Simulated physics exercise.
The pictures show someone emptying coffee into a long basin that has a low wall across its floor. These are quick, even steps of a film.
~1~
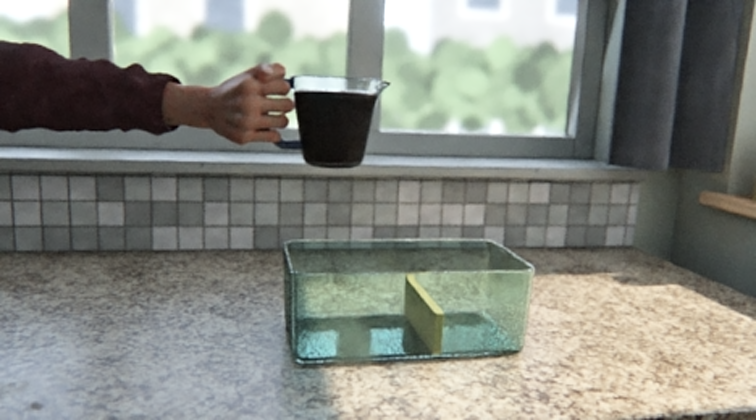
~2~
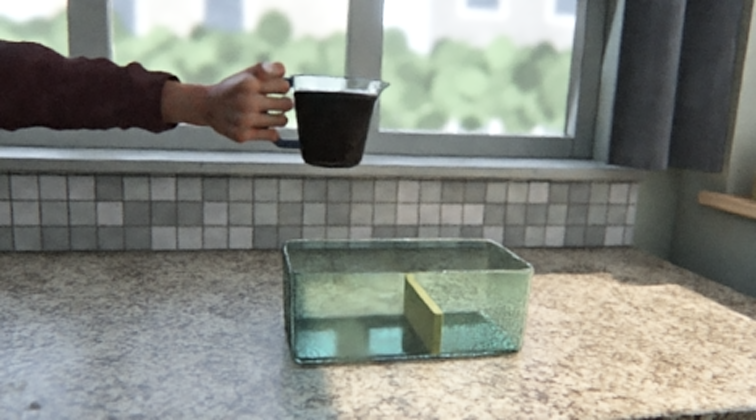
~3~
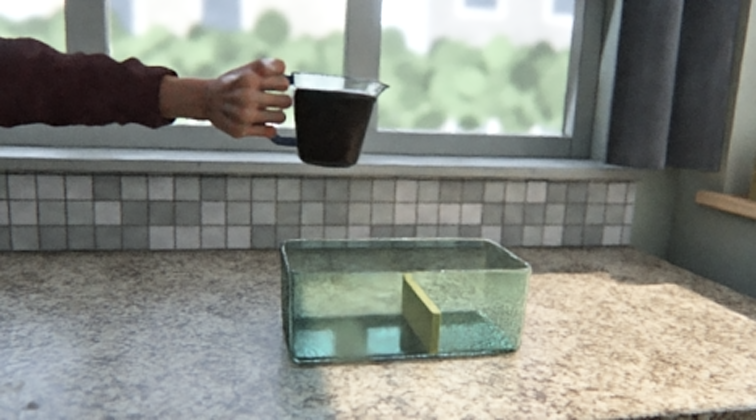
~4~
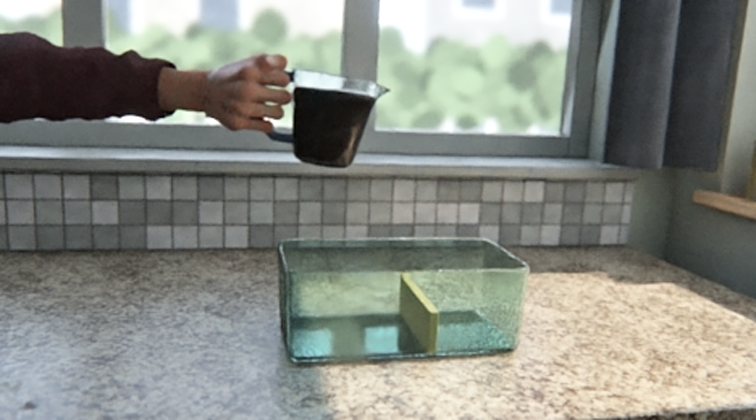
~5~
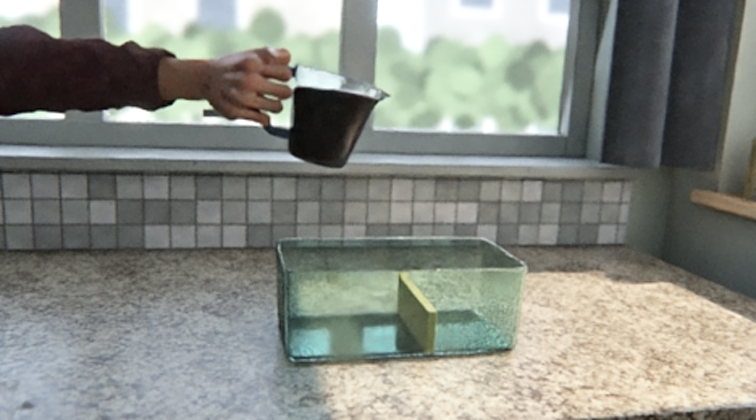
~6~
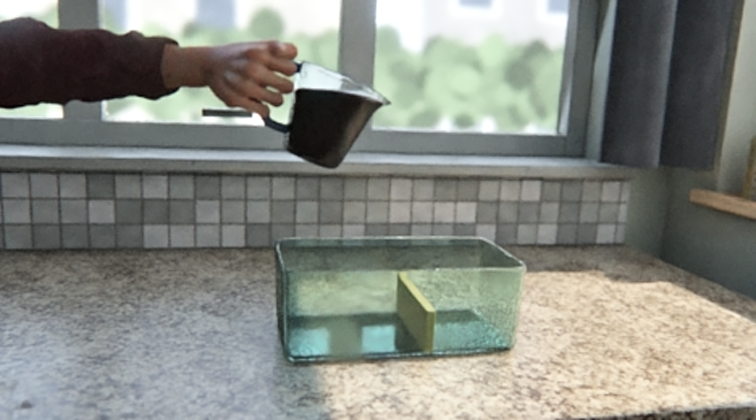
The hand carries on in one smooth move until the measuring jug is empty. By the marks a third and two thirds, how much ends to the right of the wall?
In the end from a third to two thirds is right of the wall.
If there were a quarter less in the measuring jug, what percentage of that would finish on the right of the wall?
It comes to 20 per cent or so.
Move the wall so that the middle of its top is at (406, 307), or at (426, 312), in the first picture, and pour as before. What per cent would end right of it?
Roughly 80 per cent, and 40 per cent.
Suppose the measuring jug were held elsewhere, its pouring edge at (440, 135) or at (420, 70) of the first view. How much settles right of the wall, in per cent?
Near 85 % and 85 %.
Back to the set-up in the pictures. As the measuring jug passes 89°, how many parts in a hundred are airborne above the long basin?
Near 35 %.
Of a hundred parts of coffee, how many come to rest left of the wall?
It comes to 55 per cent or so.
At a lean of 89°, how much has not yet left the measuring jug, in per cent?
It comes to 50 per cent or so.
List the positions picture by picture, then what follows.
It leans 0°; its right rim is at (391, 82); the coffee meets the walls at (294, 89) and (376, 93); the long basin's rim runs from (288, 258) to (512, 255); the wall's top is at (423, 294), in the first frame.
It leans 1°; its right rim is at (391, 83); the coffee meets the walls at (294, 89) and (375, 93), in the second frame.
It leans 4°; its right rim is at (390, 85); the coffee meets the walls at (293, 87) and (374, 94), in the third frame.
It leans 8°; its right rim is at (390, 89); the coffee meets the walls at (293, 87) and (373, 95), in the fourth frame.
It leans 13°; its right rim is at (391, 95); the coffee meets the walls at (295, 86) and (376, 97), in the fifth frame.
It leans 20°; its right rim is at (392, 103); the coffee meets the walls at (296, 89) and (380, 99), in the sixth frame.
A moment on, the measuring jug is tipped on its side and 52 per cent is still to pour, 1 is left of the wall and 10 right of it.
Next, the measuring jug is tipped right over and 6 per cent is still to pour, 36 is left of the wall and 40 right of it.
Then the measuring jug is tipped right over and 0 per cent is still to pour, 56 is left of the wall and 39 right of it.
Later the measuring jug is tipped right over and 0 per cent is still to pour, 56 is left of the wall and 40 right of it.
In the end 56 per cent lies left of the wall, 40 right of it and 4 outside.
